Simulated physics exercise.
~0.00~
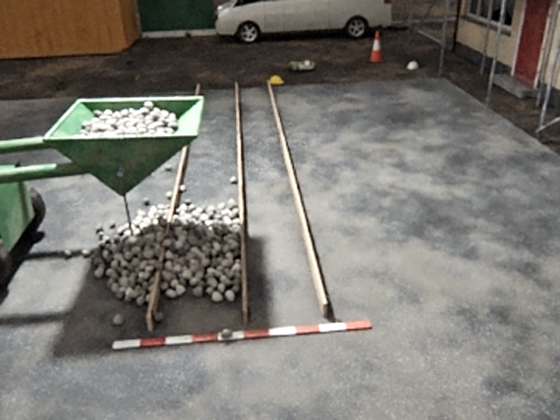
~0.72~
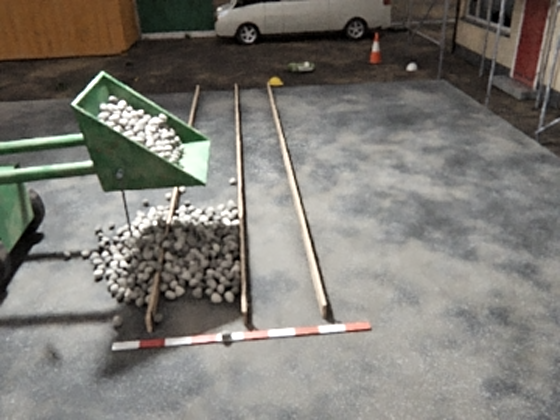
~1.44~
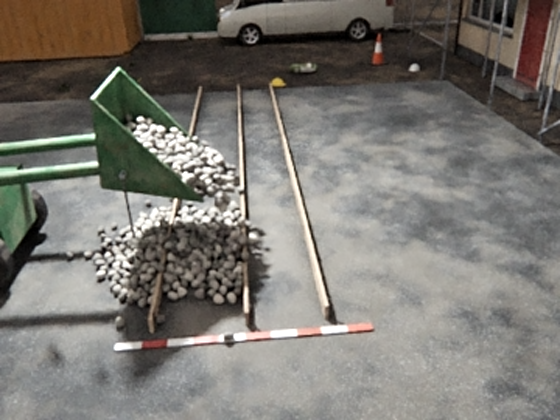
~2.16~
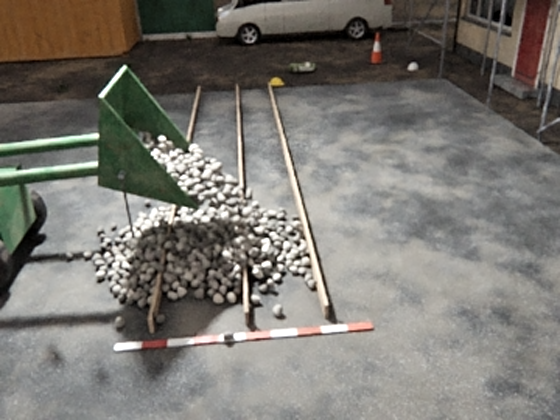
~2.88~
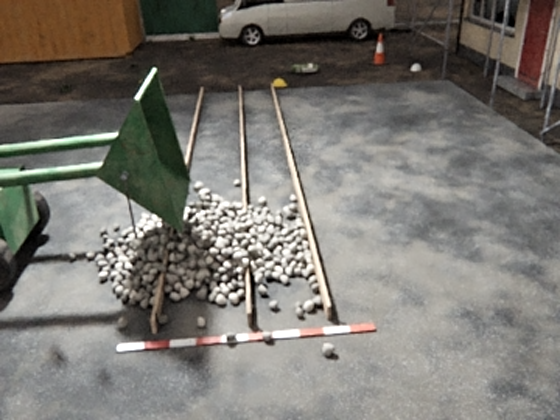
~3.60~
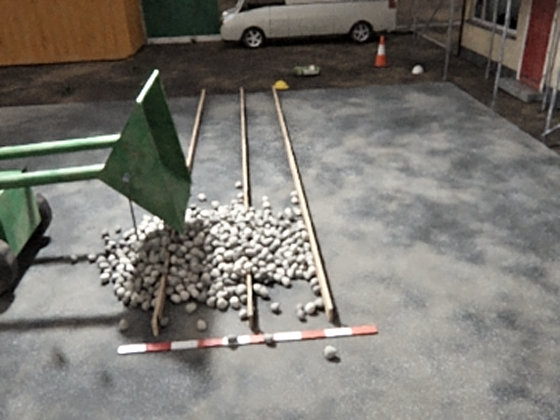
A green loader bucket full of round, pale stones hangs at the left over a heap of similar stones on a grey paved yard, seen from slightly above. Three long boards run away from a red-and-white striped staff, with a white car, an orange cone and a red door behind. The bucket tips to the right until its stones slide to its lip. It tilts further, and they pour onto the heap, spreading rightward across the middle board. Finally the emptied bucket hangs steeply tipped, the stones lying still across both bays, with one beyond the staff.
